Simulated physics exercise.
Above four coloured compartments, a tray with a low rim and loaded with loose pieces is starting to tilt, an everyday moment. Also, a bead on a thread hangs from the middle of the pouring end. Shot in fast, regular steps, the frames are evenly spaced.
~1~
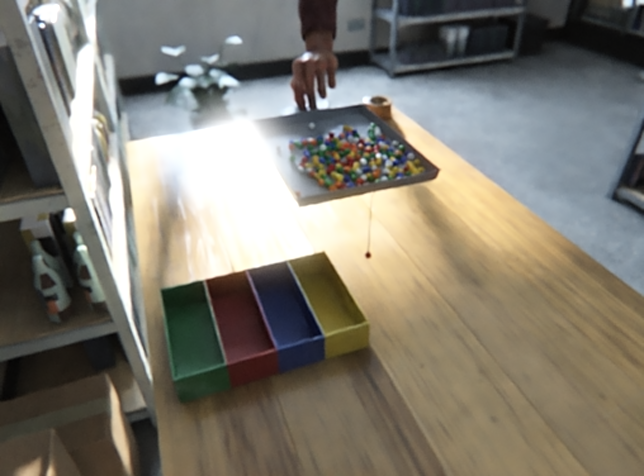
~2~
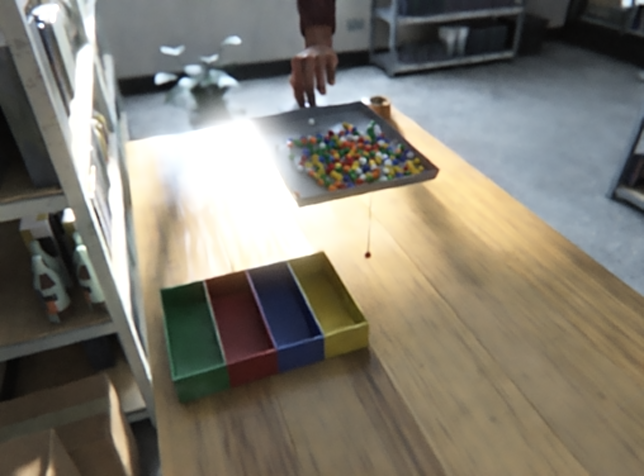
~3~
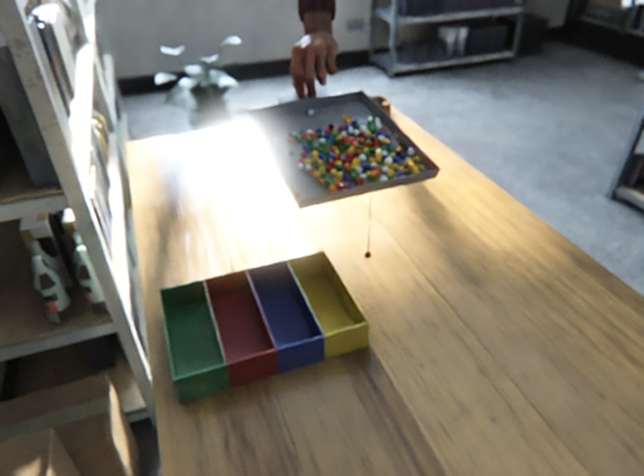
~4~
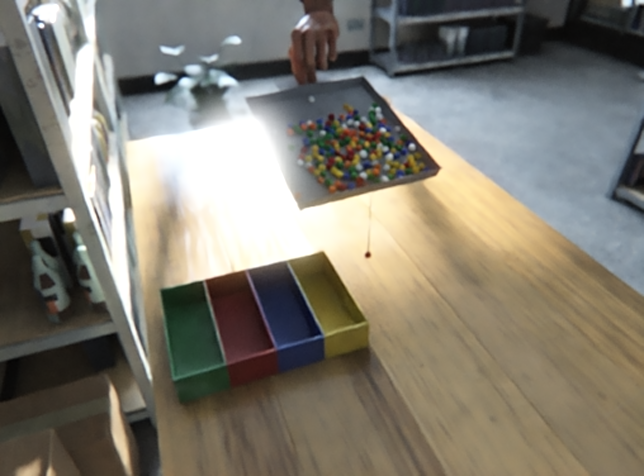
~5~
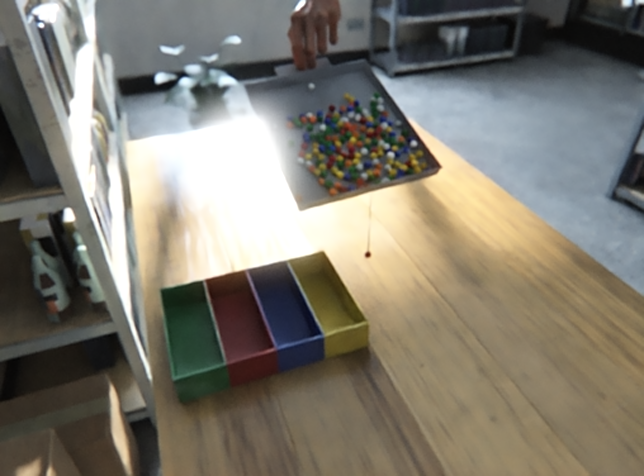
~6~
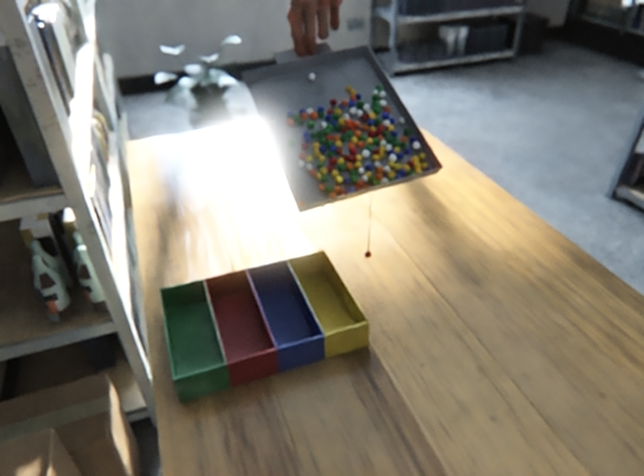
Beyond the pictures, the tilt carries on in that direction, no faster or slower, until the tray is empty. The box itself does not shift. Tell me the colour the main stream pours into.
The main stream pours into the yellow cell.
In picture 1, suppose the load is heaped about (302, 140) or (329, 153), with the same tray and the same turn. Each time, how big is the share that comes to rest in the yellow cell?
First try 50 %, second try 50 %.
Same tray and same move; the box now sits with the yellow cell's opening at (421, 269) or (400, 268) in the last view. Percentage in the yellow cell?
That makes 0 per cent, followed by 10 per cent.
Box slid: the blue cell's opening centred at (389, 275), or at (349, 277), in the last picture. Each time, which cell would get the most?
First the green one, then red.
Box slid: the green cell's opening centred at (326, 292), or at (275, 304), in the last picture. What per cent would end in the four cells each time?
Near 80 and 90 percent respectively.
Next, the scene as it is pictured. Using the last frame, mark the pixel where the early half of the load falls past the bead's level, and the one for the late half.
The early half goes through (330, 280), the late half through (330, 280).
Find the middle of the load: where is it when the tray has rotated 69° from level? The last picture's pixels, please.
Look about (348, 192) in the last picture.
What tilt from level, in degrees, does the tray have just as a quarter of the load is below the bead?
It sits at roughly 85°.
Soon after the last picture, tray tipped steeply; most on the tray; a stray few in the blue cell; a stray few in the yellow cell; about a quarter falling or outside the box.
A little later, tray tipped past a quarter turn; a stray few on the tray; about a third in the yellow cell; a small part in the blue cell; a stray few in the red cell; about half falling or outside the box.
Later still, tray tipped past a quarter turn; about half in the yellow cell; a small part in the blue cell; a stray few in the red cell; about a third falling or outside the box.
By the end, tray tipped past a quarter turn; about half in the yellow cell; a small part in the blue cell; a stray few in the red cell; none in the green cell; about a third outside the box.
